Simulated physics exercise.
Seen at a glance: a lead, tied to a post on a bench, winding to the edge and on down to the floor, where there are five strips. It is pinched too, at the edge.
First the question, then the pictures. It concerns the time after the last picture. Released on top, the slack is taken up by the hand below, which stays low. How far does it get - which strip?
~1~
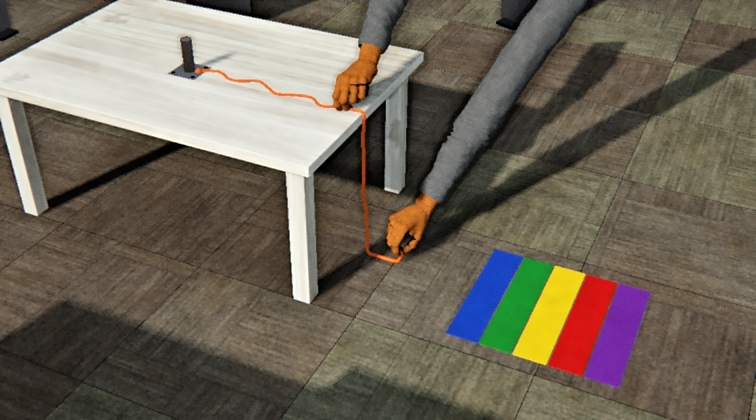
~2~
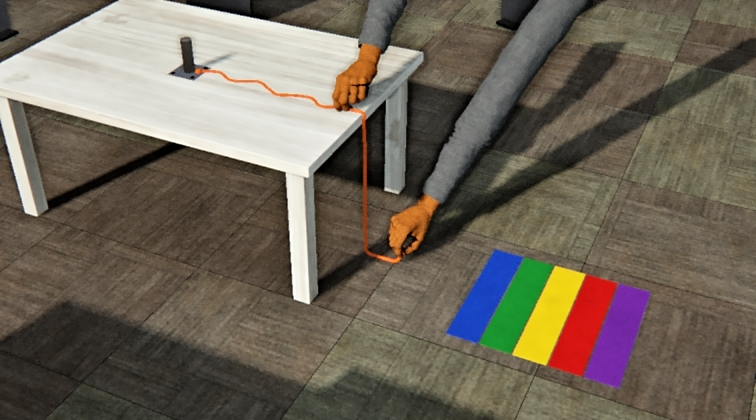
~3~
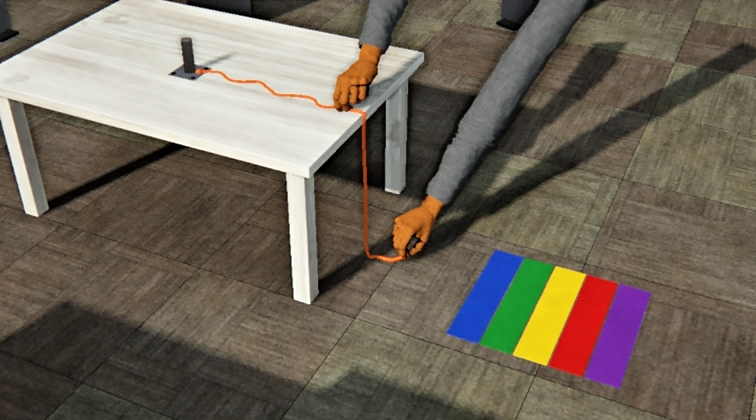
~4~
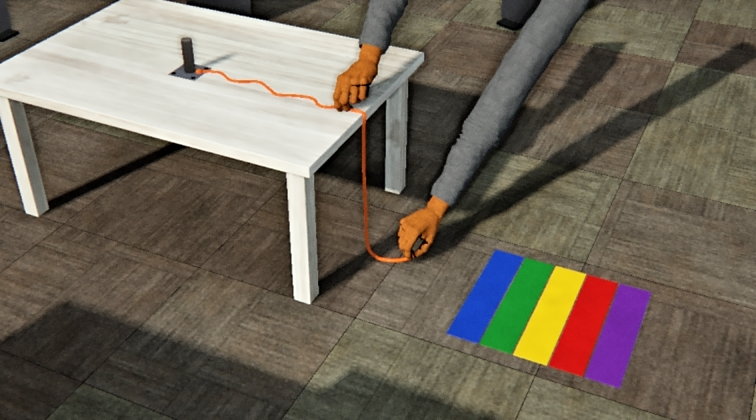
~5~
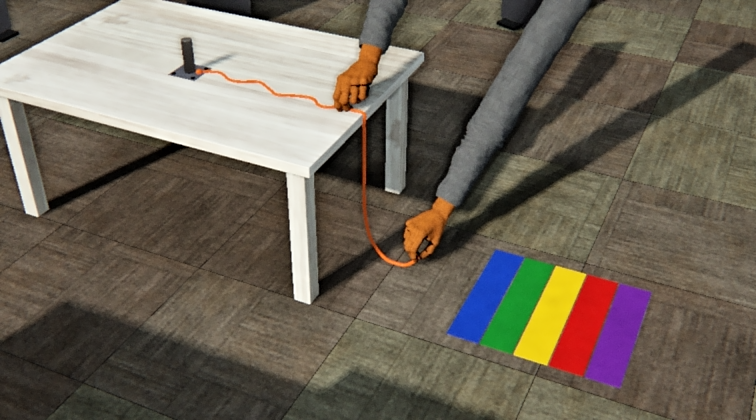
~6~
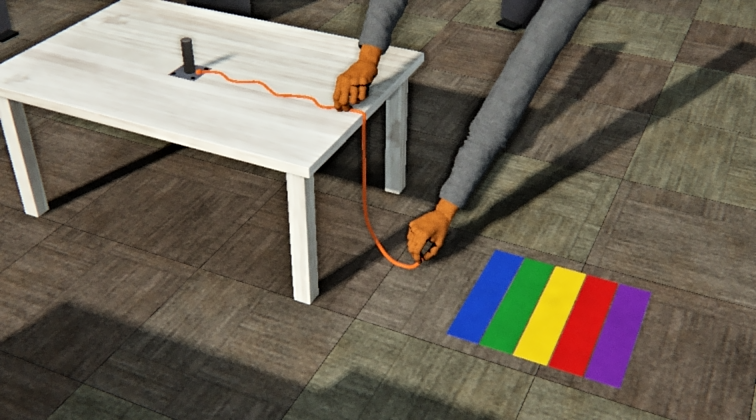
Green.
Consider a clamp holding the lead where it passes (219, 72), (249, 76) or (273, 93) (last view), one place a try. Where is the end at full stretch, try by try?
Results: (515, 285); (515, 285); (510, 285).
A little later, end near (466, 272); short of the strips.
Next, end near (501, 282); over blue.
When it is tight, end near (522, 288); over green. It gets as far as the green strip.
